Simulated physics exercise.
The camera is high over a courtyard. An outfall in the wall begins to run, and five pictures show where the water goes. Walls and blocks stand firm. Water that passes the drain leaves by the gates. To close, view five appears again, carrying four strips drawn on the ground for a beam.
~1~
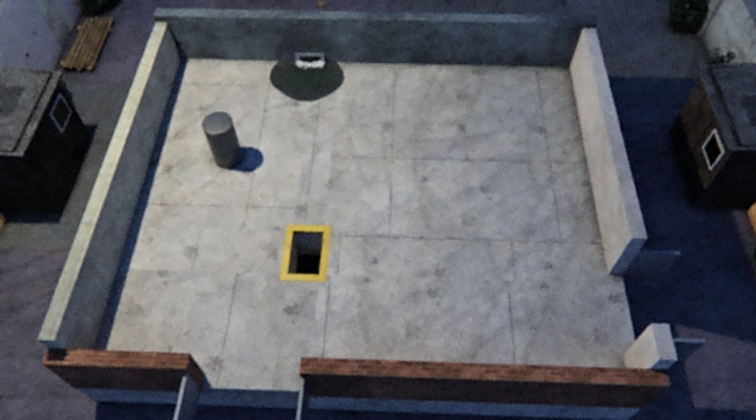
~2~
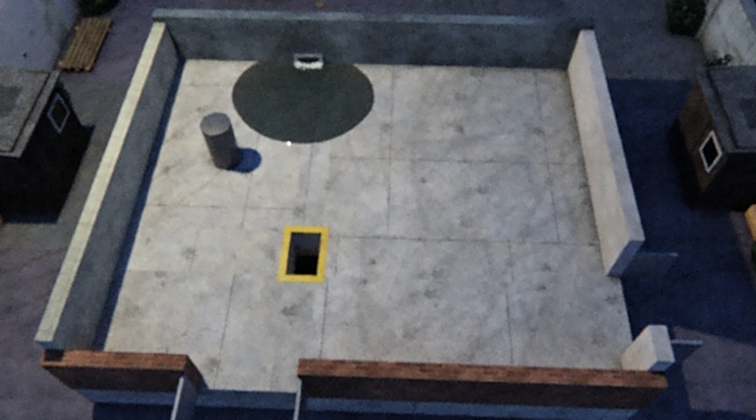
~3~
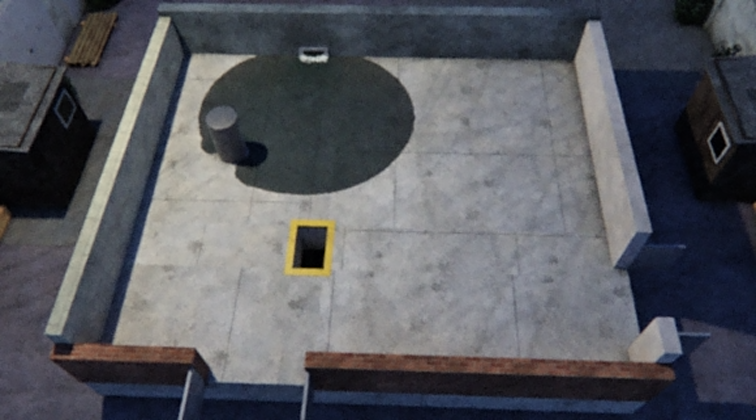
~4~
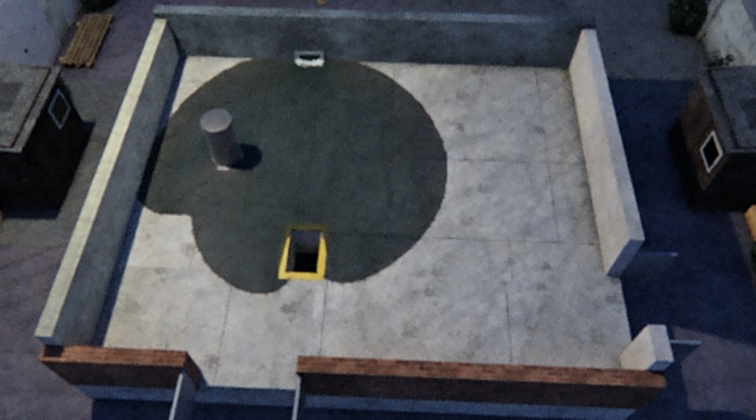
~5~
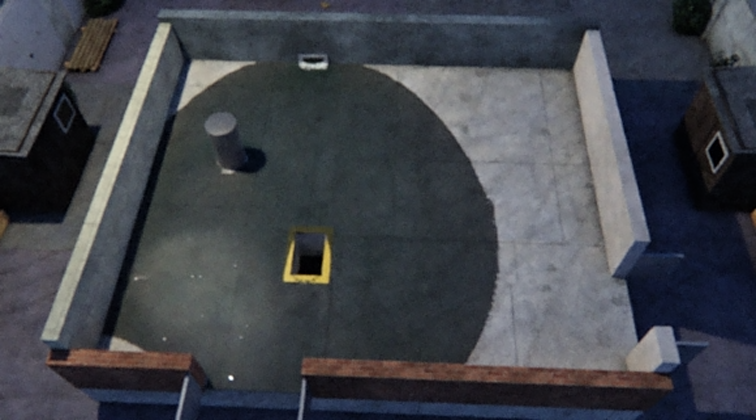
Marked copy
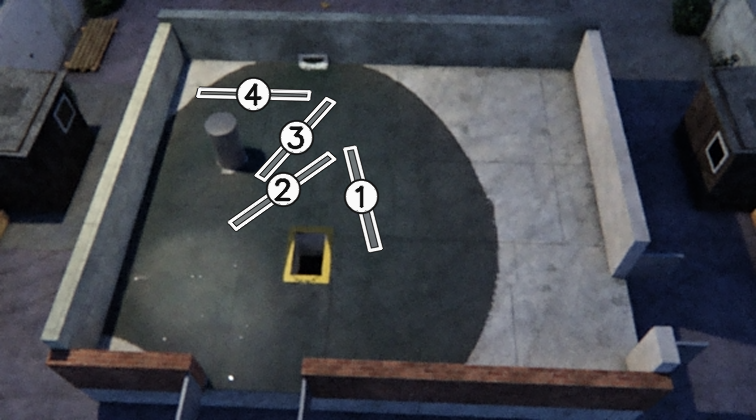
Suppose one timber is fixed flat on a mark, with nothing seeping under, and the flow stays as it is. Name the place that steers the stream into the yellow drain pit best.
I would pick spot 1.
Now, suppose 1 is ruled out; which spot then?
That would be 4.
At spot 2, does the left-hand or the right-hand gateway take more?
The left gate.
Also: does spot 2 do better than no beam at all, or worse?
Spot 2 is worse.
On the marked copy, 1 from (349, 148) to (375, 249); 2 from (232, 225) to (331, 156); 3 from (260, 177) to (330, 100); 4 from (198, 92) to (309, 95).
With 1, about 22 % of the stream runs into the yellow drain pit, about 75 % out by the gates.
With 2, about 6 % of the stream runs into the yellow drain pit, about 92 % out by the gates.
With 3, about 8 % of the stream runs into the yellow drain pit, about 89 % out by the gates.
With 4, about 14 % of the stream runs into the yellow drain pit, about 84 % out by the gates.
